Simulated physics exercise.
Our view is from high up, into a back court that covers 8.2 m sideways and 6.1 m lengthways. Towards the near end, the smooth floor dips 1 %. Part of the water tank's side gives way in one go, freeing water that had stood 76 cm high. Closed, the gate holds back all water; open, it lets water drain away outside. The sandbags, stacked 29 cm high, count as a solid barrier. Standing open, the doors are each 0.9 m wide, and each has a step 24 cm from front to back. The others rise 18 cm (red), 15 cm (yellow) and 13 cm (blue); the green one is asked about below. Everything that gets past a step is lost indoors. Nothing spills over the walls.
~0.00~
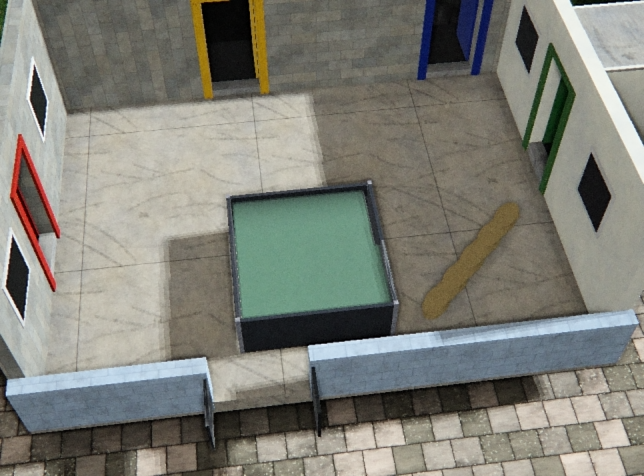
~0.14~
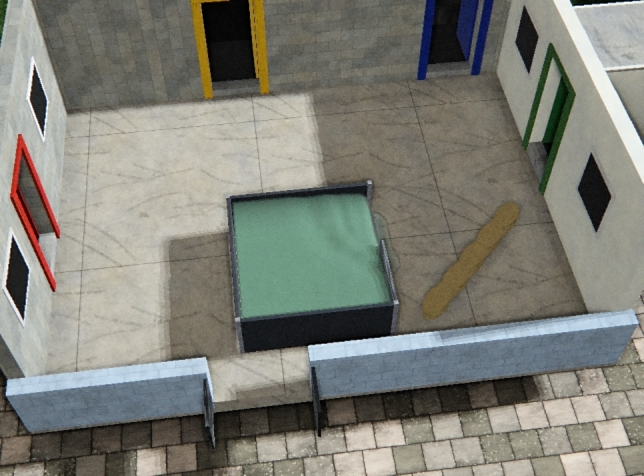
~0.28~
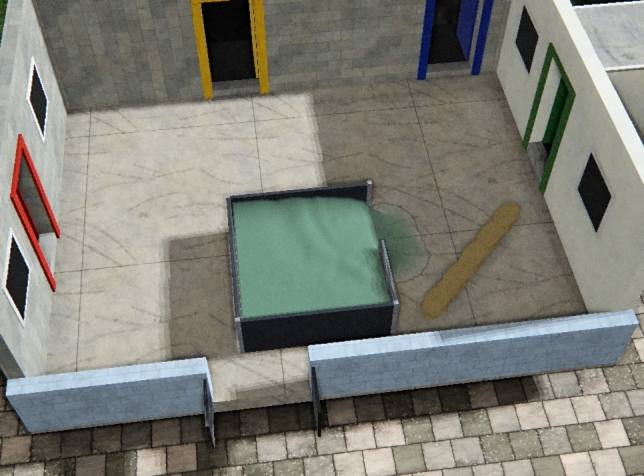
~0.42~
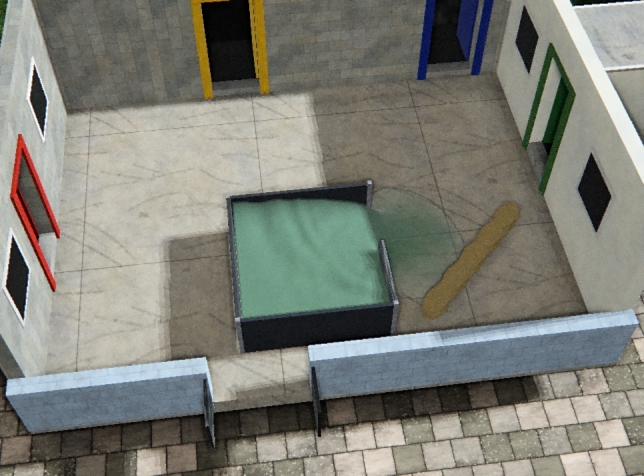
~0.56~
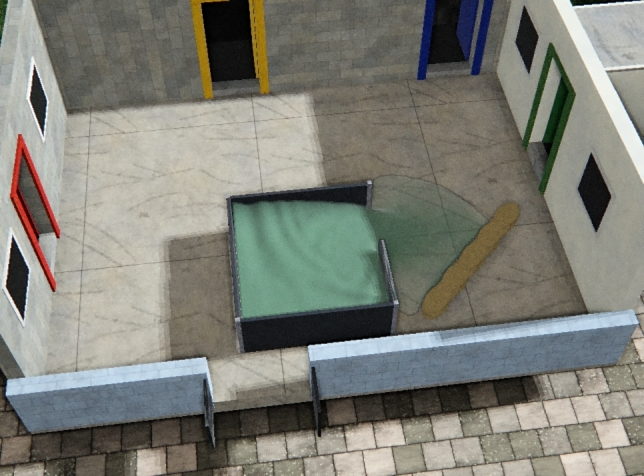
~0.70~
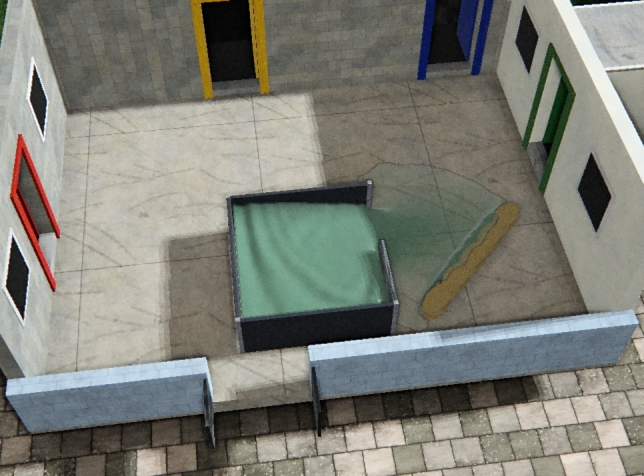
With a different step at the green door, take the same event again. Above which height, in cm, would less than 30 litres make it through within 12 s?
Above roughly 29 cm.
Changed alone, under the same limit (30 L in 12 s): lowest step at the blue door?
Blue door, minimum about 28 cm.
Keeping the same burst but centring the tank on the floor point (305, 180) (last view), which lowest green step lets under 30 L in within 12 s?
Some 25 cm.
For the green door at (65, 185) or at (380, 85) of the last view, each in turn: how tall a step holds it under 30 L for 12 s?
In turn: Roughly 6.0 cm, roughly 8.5 cm.
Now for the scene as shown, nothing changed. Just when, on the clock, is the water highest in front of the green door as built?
Around 2.0 s, give or take.
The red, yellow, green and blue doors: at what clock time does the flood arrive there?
Arrives: Red 7.0 s / yellow 4.0 s / green 1.1 s / blue 2.2 s.
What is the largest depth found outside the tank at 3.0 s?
Max depth: Around 42 cm.
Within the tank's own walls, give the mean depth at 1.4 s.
Average depth: Approx. 55 cm.
After 1.4 s water covers 20 % of the floor, deepest (44 cm) near (379, 239); 34 cm at the green door, 4 litres in over its 22 cm step.
After 3.0 s water covers 30 % of the floor, deepest (42 cm) near (496, 83); 30 cm at the green door, 85 litres in over its 22 cm step.
After 12.0 s water covers 95 % of the floor, deepest (14 cm) near (583, 344); 10 cm at the green door, 101 litres in over its 22 cm step.
At the green door as built, the water arrived by 1.1 s and peaked near 37 cm at 2.0 s.
Run again over the same 12 s with other heights there, 49 litres in over 26.5 cm, 2 litres over 36 cm. The limit of 30 litres is kept from about 29 cm up.
